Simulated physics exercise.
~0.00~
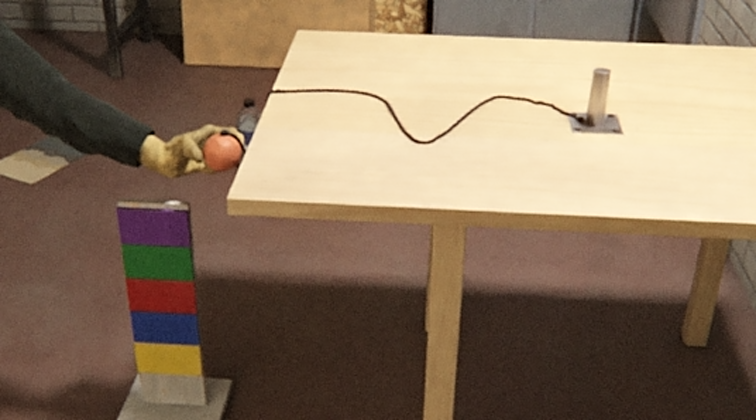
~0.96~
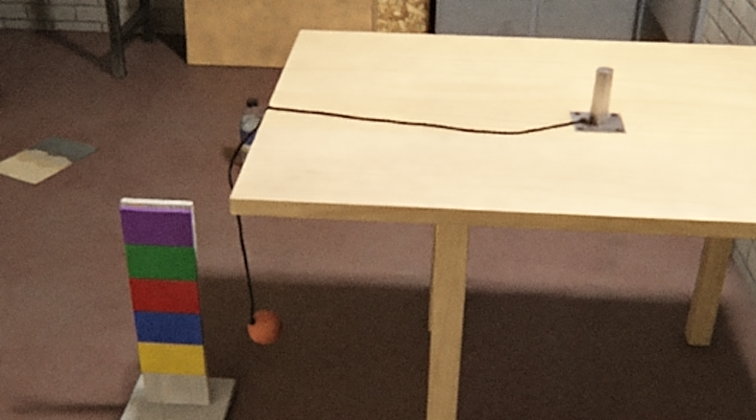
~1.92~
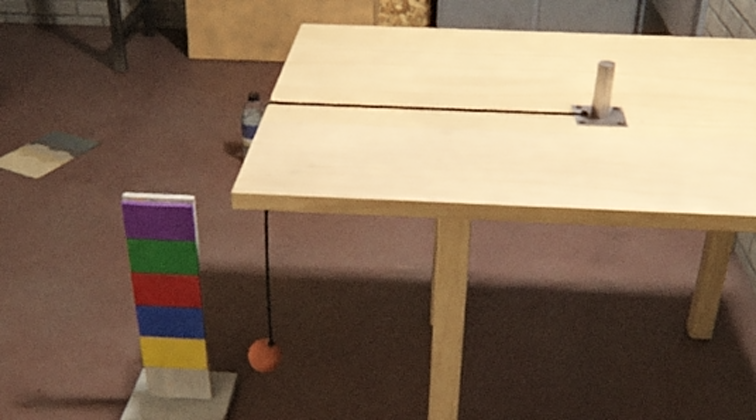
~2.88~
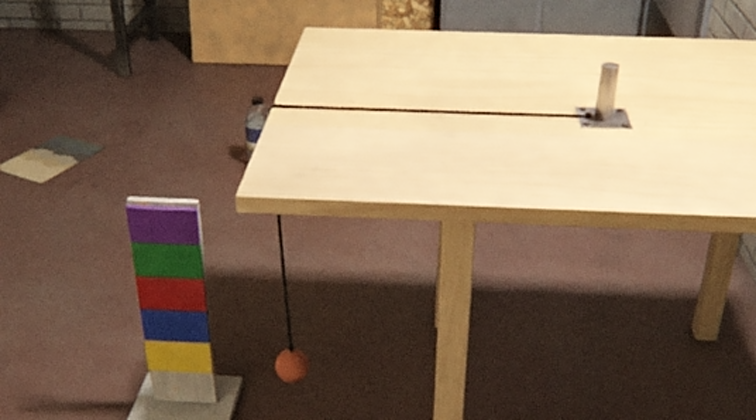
A hand drops an orange on a cord, and it hangs level with yellow.
